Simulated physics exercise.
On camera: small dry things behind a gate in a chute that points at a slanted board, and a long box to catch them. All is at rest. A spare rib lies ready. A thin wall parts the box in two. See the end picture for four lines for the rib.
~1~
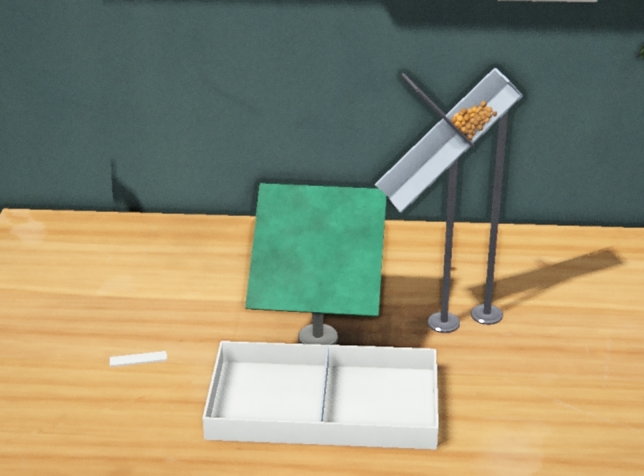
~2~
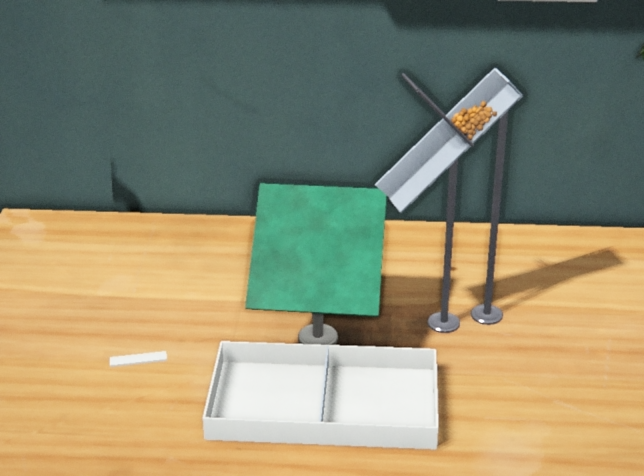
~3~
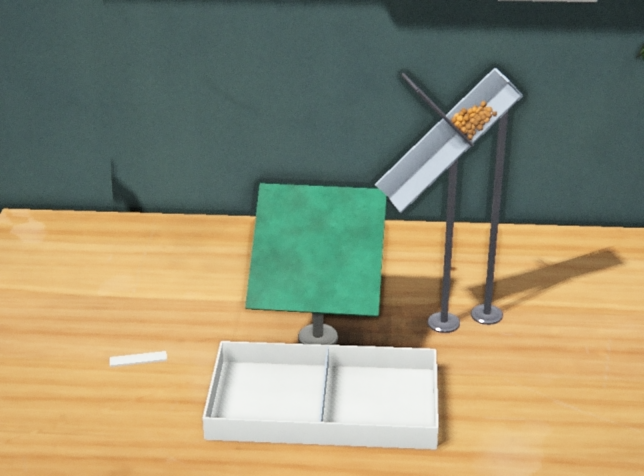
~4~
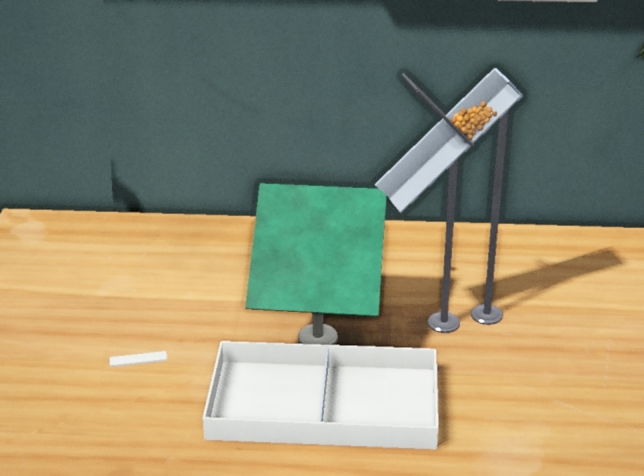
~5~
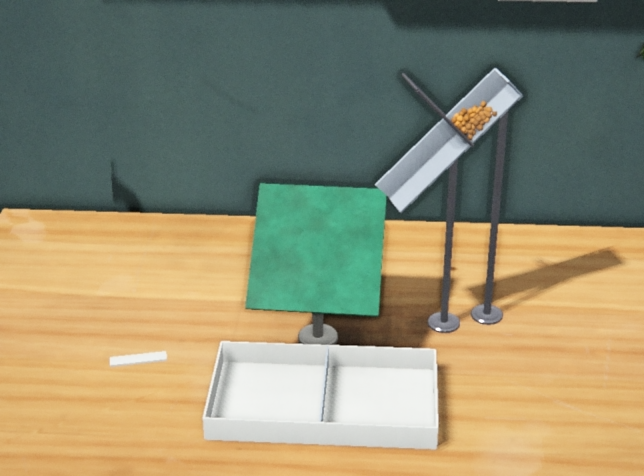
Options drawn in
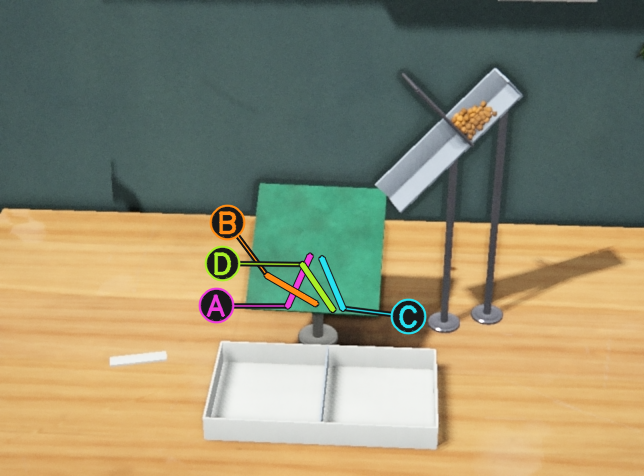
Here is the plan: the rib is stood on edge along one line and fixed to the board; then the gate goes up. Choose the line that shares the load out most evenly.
B works best here.
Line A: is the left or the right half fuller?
More lands on the left.
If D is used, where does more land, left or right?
Right.
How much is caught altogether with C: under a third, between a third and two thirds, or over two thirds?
It is over two thirds.
On the marked copy, line A from (310, 256) to (287, 306); line B from (267, 275) to (315, 303); line C from (322, 258) to (342, 308); line D from (302, 264) to (332, 309).
With A, of what is caught, the larger part in the left half, about a tenth in the right.
With B, of what is caught, roughly half in the left half, roughly half in the right.
With C, of what is caught, about a tenth in the left half, almost all in the right.
With D, of what is caught, just a few in the left half, almost all in the right.
